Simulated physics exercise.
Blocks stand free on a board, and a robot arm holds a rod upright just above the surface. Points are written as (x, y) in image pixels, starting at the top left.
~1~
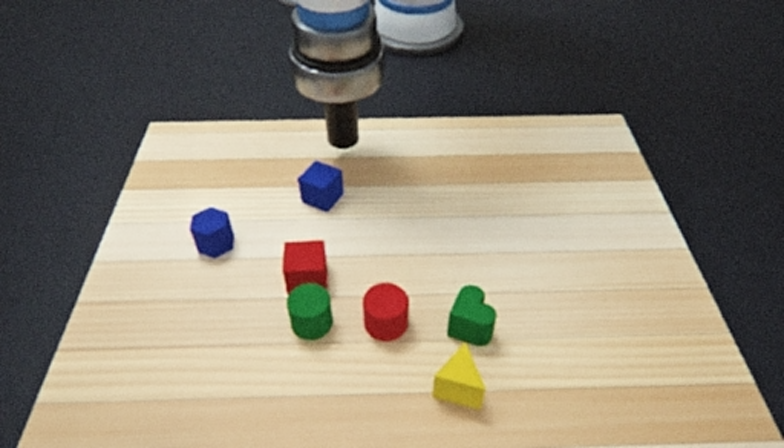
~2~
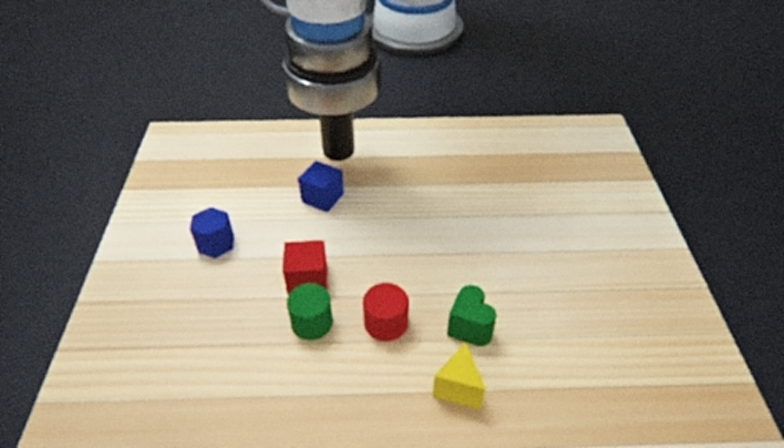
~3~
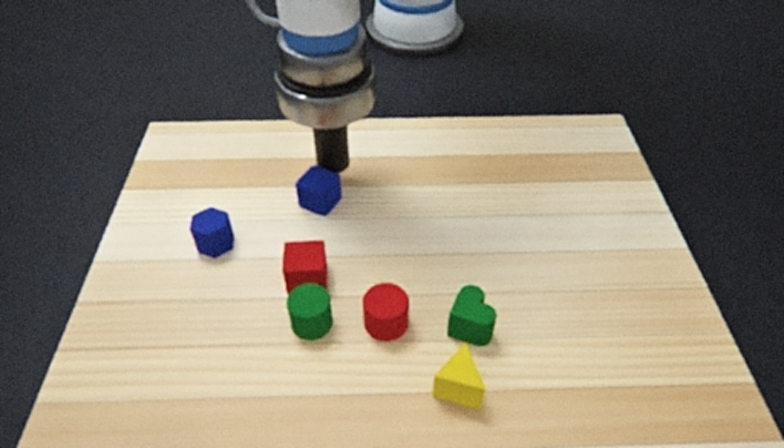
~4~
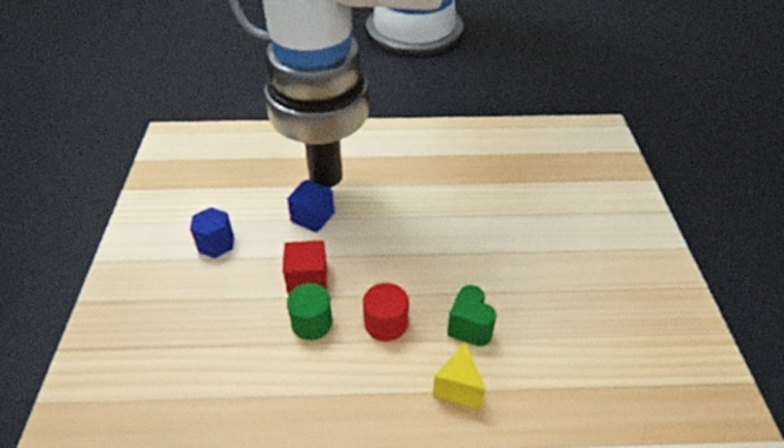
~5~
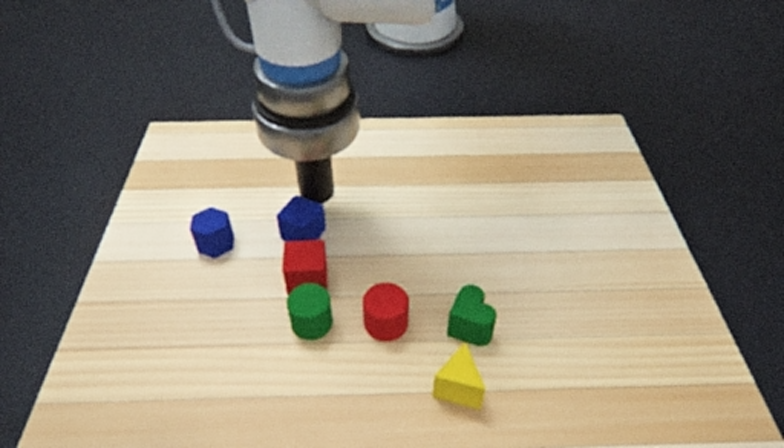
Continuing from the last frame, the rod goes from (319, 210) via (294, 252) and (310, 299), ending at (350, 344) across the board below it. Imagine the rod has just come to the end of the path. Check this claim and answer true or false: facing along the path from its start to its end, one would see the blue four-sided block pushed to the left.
That claim is false.
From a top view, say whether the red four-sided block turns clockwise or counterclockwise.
It turns clockwise.
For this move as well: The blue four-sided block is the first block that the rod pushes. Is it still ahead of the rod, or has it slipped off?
The rod has moved past the blue four-sided block by the time the path ends.
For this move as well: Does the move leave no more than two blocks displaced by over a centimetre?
Short answer: No.
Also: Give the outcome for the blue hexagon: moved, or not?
That block stands still.
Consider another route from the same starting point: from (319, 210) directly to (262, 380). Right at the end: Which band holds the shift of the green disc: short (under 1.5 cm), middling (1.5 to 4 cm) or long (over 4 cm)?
Long, over 4 cm.
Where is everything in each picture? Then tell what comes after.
The first frame shows rod's lower end at (343, 140); blue hexagon at (209, 220); blue four-sided block at (320, 173); red four-sided block at (304, 255); green disc at (308, 300); red disc at (386, 300).
The second frame shows rod at (339, 151); blocks still.
The third frame shows rod at (333, 163); blue four-sided block at (317, 178).
The fourth frame shows rod at (326, 177); blue four-sided block at (309, 193).
The fifth frame shows rod at (317, 193); blue hexagon at (209, 220); blue four-sided block at (300, 210); red four-sided block at (304, 255); green disc at (308, 300); red disc at (386, 300).
The first path, step by step. One third of the way, rod at (291, 235); blue four-sided block at (267, 255); red four-sided block at (298, 273), turned 45° anticlockwise; green disc at (314, 308).
Two thirds of the way, rod at (308, 283); blue four-sided block at (255, 271), turned 35° clockwise; red four-sided block at (299, 311); green disc at (322, 350).
At the end, rod at (348, 328); blue hexagon still; blue four-sided block at (255, 271), turned 35° clockwise; red four-sided block at (304, 339), turned 55° clockwise; green disc at (322, 377); red disc still.
